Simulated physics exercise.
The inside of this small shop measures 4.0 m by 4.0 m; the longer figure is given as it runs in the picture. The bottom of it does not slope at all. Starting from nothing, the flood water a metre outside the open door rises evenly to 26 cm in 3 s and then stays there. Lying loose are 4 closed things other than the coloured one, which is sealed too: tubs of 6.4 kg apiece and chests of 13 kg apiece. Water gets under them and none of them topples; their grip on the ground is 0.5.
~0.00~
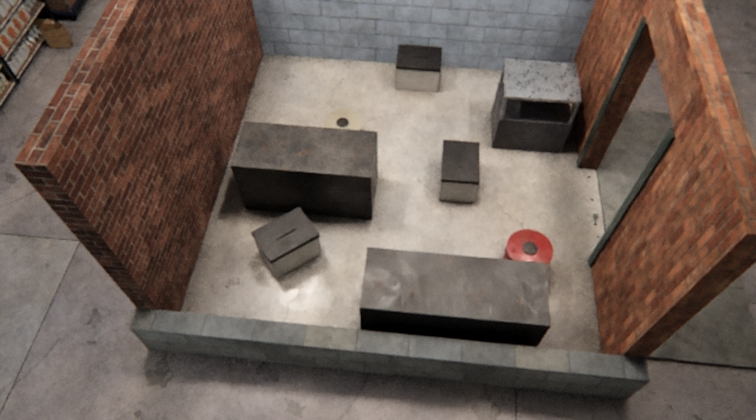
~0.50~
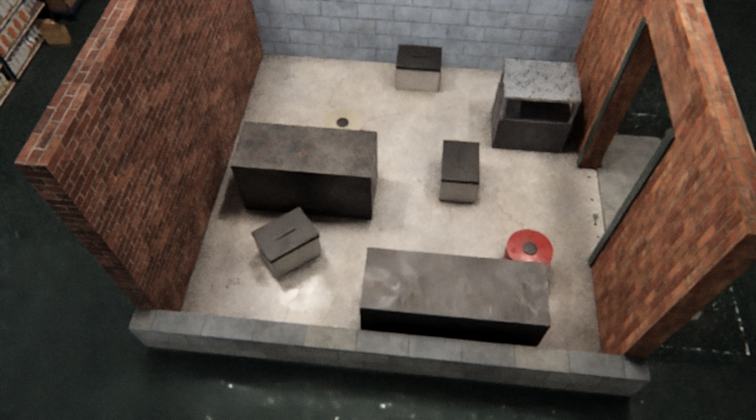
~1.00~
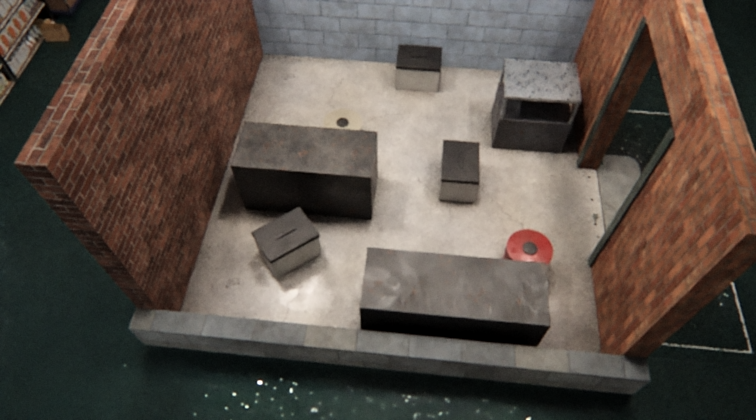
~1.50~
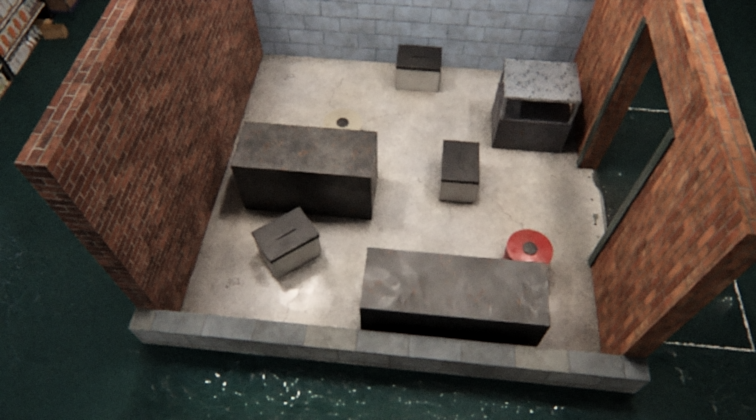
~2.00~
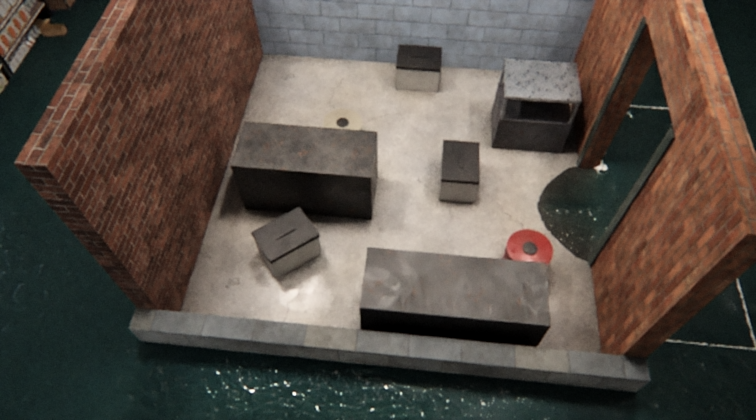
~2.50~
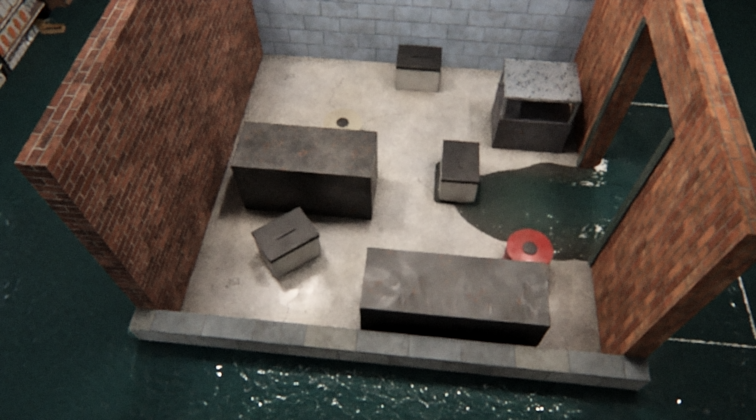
A small brick-walled shop stood with dark boxes and a red tub on its floor as dark water covered the ground outside, then came in through the right-hand opening and spread around the tub.
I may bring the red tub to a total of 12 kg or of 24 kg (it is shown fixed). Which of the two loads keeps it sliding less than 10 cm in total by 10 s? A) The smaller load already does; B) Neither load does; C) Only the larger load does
The answer is C.
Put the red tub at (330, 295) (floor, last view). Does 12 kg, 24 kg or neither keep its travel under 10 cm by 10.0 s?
Looking at the loads, neither keeps it.
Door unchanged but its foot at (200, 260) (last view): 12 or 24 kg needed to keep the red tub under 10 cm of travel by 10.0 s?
With that change, neither one suffices.
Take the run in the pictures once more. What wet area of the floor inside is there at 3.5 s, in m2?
4.5 m2.
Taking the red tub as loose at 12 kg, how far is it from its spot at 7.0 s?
Around 20 centimetres out of place.
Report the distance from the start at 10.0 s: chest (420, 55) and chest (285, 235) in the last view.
In that order: 120 cm, 20 cm.
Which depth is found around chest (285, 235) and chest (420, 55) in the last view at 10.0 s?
Depth approx. 14 cm / 7 cm.
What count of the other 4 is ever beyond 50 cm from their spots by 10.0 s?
By my count, 4.
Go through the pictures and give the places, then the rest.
The first frame shows the red tub at (530, 249) rests on the ground; water covers 0.0 m2; 0 of 5 have shifted.
The second frame shows the red tub at (530, 249), on the bottom; 0.0 m2 under water; 0 of 5 have shifted.
The third frame shows the red tub at (530, 249), on the bottom; 0.0 m2 under water; 0 of 5 have shifted.
The fourth frame shows the red tub at (530, 249), on the bottom; 0.0 m2 under water; 0 of 5 have shifted.
The fifth frame shows the red tub at (530, 249), on the bottom; water covers 0.4 m2; 0 of 5 have shifted.
The sixth frame shows the red tub at (530, 249) rests on the ground; water covers 1.3 m2; 0 of 5 have shifted.
After 3.5 s the red tub would be 11 cm from its start with 12 kg and 0 cm from its start with 24 kg; 6 cm of water round it then.
After 4.5 s the red tub would be 16 cm from its start with 12 kg and 1 cm from its start with 24 kg; 6 cm of water round it then.
After 7.0 s the red tub would be 17 cm from its start with 12 kg and 1 cm from its start with 24 kg; 9 cm of water round it then.
After 10.0 s the red tub would be 13 cm from its start with 12 kg and 1 cm from its start with 24 kg; 13 cm of water round it then.
